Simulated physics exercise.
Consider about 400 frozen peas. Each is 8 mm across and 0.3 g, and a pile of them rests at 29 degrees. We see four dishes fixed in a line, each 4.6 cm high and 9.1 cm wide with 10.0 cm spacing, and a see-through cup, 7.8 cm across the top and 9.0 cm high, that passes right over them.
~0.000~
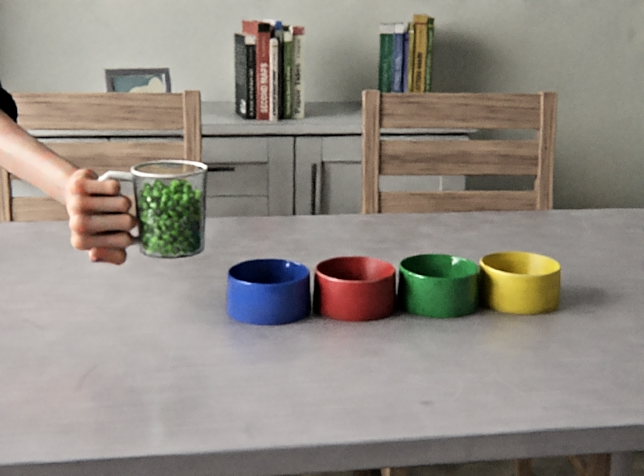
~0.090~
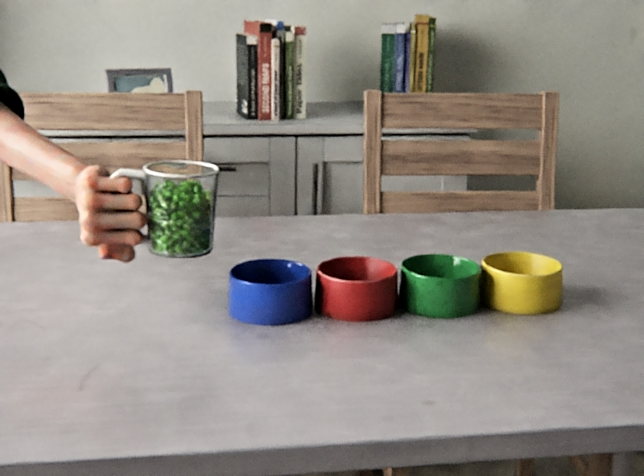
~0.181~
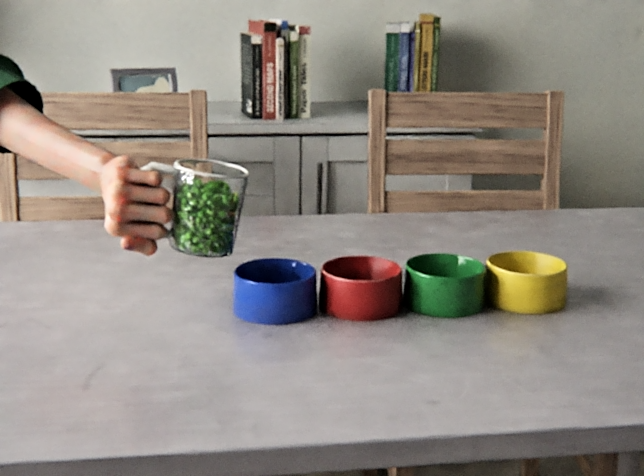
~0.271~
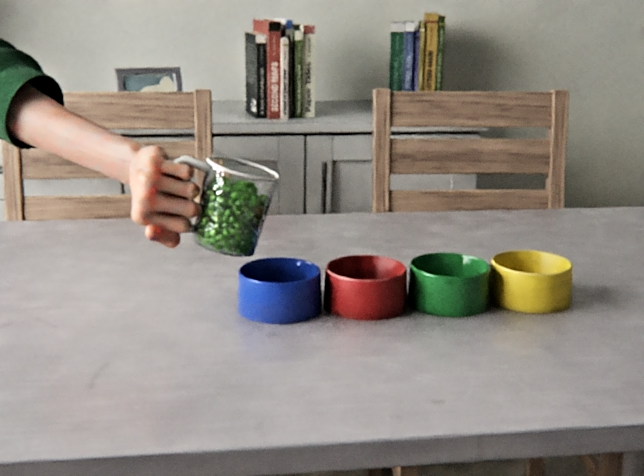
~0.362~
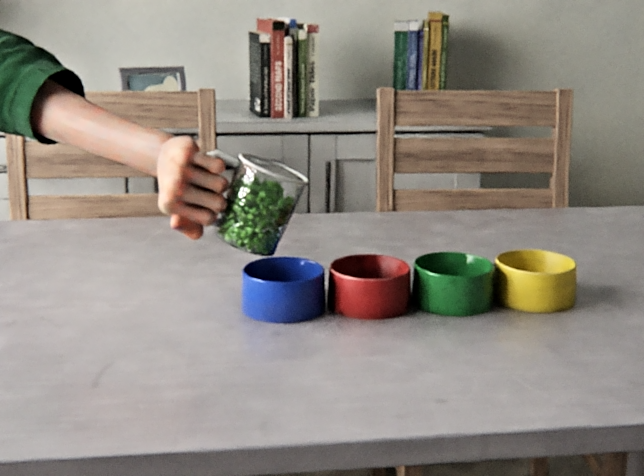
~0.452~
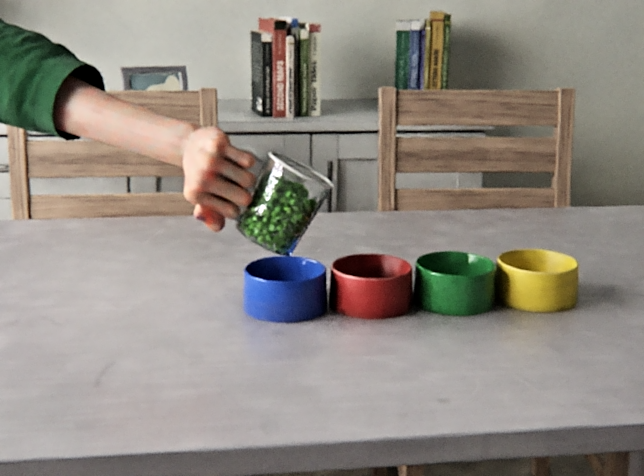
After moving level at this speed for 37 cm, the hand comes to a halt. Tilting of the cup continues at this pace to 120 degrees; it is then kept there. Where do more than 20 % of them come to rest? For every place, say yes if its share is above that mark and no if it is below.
Red: No, blue: No, green: No, yellow: Yes, counter: No.
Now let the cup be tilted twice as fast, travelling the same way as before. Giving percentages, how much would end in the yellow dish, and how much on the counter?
In that case the yellow dish gets 10 while the counter gets 10.
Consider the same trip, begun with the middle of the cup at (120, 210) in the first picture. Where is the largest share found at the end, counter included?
I'd say yellow collects the most.
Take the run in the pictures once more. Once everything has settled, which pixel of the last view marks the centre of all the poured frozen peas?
Resting centre estimate: Around (542, 278).
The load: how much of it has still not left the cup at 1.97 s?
Roughly 0 per cent of the load.
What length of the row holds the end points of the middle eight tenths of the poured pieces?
The stretch is around 6 cm long.
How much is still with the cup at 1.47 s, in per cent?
It comes to about 85 percent.
Then, at 1.07 s, tilt 71 degrees; cup holds 100 %.
Then, at 1.47 s, tilt 100 degrees; cup holds 85 %, yellow 15 %.
Then, at 1.97 s, tilt 120 degrees; cup holds 0 %, yellow 90 %.
At rest (2.4 s), red 0 %, blue 0 %, green 0 %, yellow 90 %, counter 10 %.
